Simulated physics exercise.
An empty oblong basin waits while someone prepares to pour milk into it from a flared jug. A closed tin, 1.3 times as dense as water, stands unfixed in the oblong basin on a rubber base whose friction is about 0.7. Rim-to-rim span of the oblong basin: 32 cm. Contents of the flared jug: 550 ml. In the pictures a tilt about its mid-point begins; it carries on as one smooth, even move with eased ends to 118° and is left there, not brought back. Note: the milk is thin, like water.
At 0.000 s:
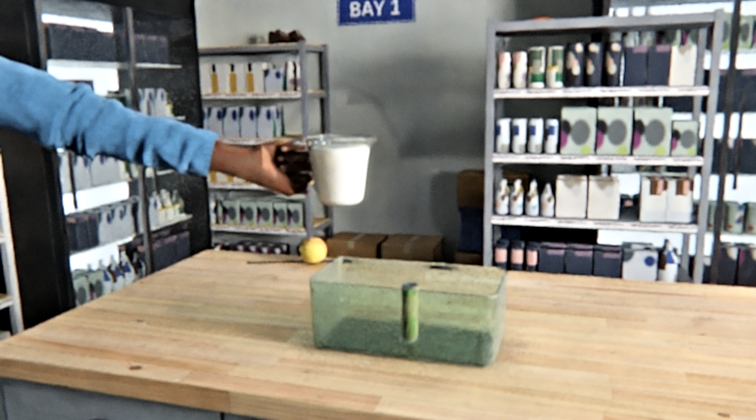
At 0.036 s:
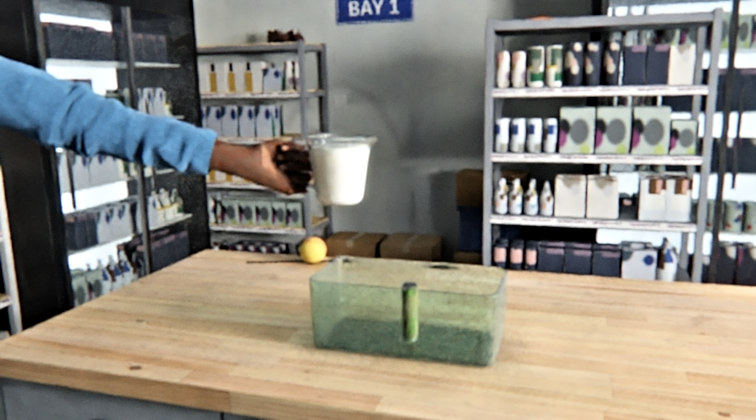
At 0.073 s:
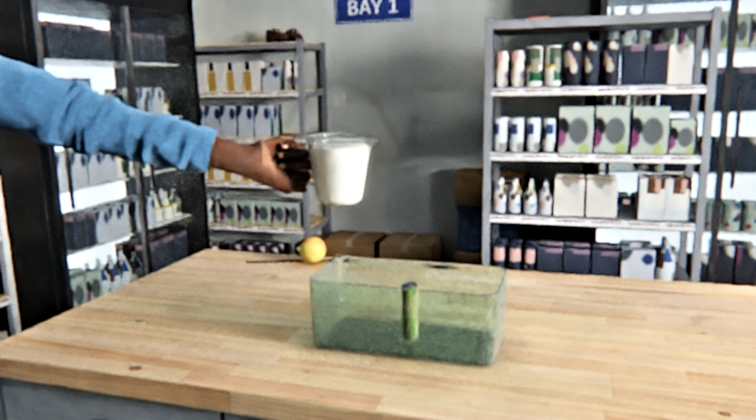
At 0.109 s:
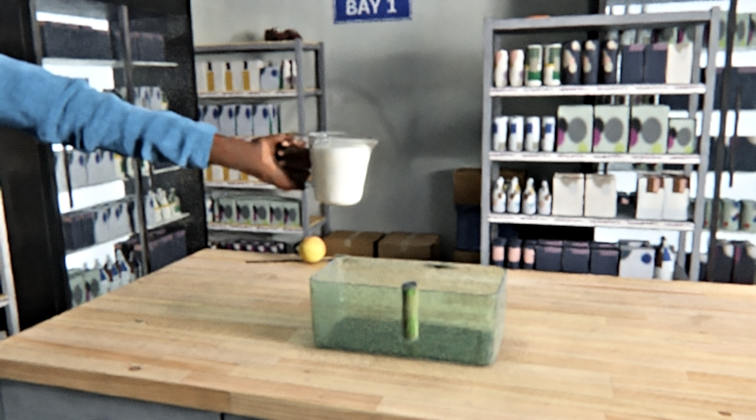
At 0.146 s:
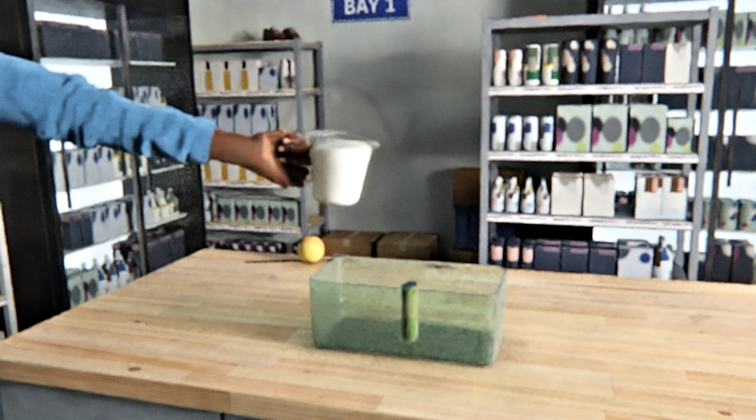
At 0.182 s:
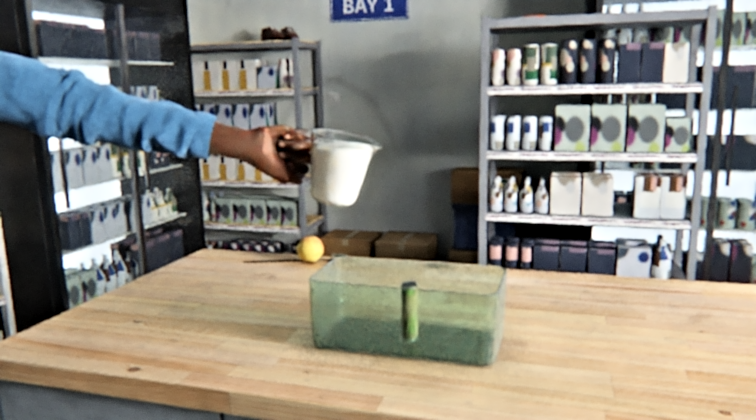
A clear jug of milk, held out by a hand in a blue sleeve, stayed almost level at first, then tilted slightly to the right above an oblong greenish basin on a wooden table.
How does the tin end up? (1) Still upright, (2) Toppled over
Toppled over.
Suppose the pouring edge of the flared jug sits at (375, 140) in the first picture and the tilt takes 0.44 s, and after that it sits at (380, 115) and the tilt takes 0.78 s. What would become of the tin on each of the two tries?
First it topples; then it remains upright.
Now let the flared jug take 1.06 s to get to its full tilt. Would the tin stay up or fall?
After the tilt, the tin is still standing.
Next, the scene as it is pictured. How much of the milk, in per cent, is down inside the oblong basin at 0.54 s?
Near 6 in a hundred.
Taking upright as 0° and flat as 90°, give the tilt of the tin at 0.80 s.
I'd say it is close to 0 degrees off upright.
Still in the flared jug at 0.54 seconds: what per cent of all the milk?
Portion remaining: Approx. 64 per cent.
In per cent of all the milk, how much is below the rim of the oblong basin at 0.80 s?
Some 76 percent of the total.
By 0.54 s the tilt is 81° and 64 per cent is still to pour; the tin stands where it began.
By 0.80 s the tilt is 116° and 6 per cent is still to pour; the tin stands where it began.
By 1.07 s the tilt is 118° and 0 per cent is still to pour; the tin leans 29°.
By 1.36 s the tilt is 118° and 0 per cent is still to pour; the tin lies on its side.
At rest the tin lies on its side.
